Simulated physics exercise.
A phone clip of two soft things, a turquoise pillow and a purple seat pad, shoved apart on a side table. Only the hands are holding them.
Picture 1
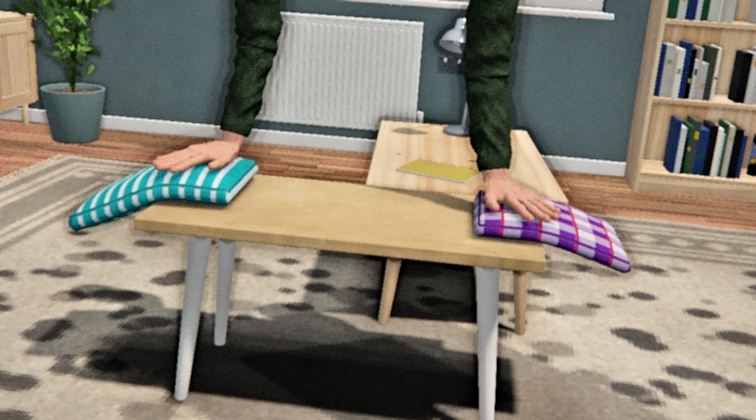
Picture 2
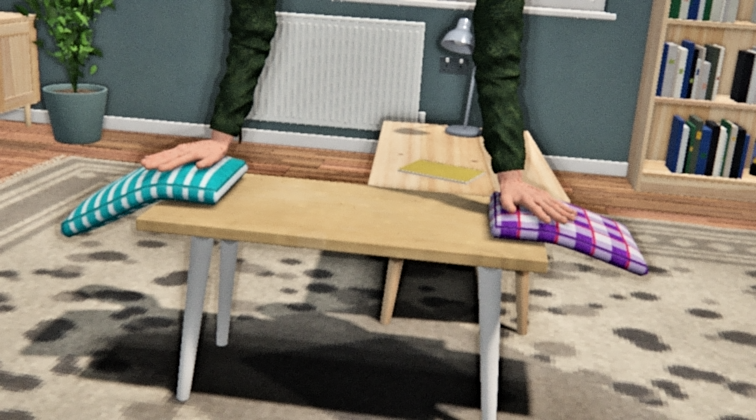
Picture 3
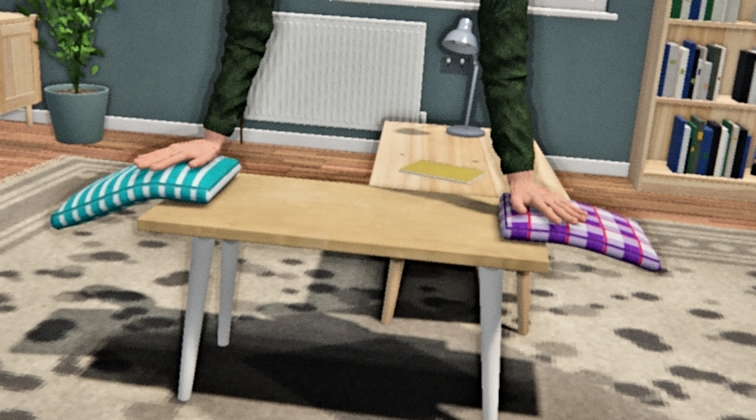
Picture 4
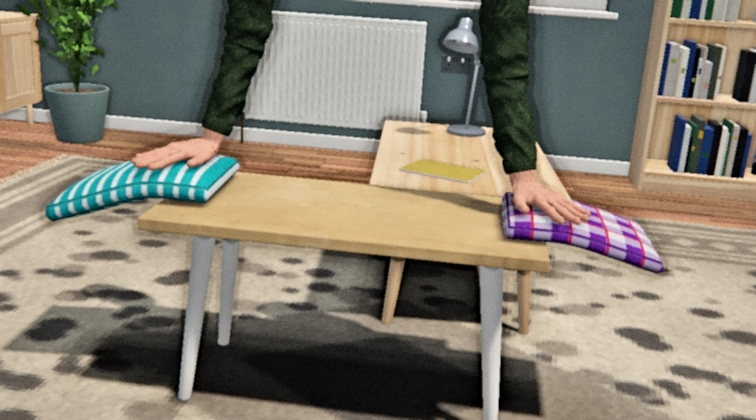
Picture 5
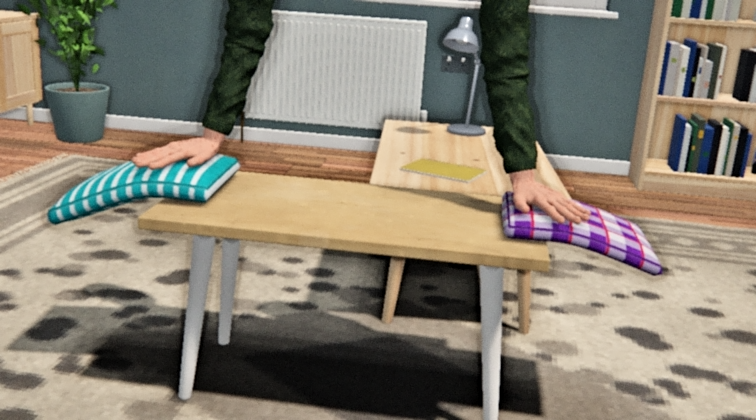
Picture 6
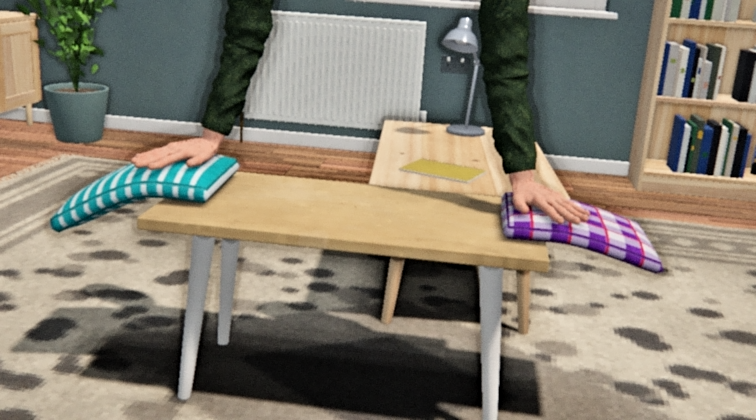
Two hands pressing down on a turquoise striped pillow and a purple checked seat pad slid them slightly farther apart, over opposite ends of a small wooden table, then stayed almost still.
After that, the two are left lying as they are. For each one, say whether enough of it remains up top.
At the end, turquoise pillow: Off its support; purple seat pad: Off its support.
Then, 0.24 s after the last picture, pillow falling near (147, 206); seat pad falling near (577, 255).
Then, 0.50 s after the last picture, pillow on the floor near (149, 292); seat pad on the floor near (571, 335).
Then, 0.74 s after the last picture, pillow on the floor near (144, 322); seat pad on the floor near (591, 367).
At rest, pillow on the floor near (138, 340); seat pad on the floor near (606, 405). The turquoise pillow slumps off the end and the purple seat pad tips over and falls.
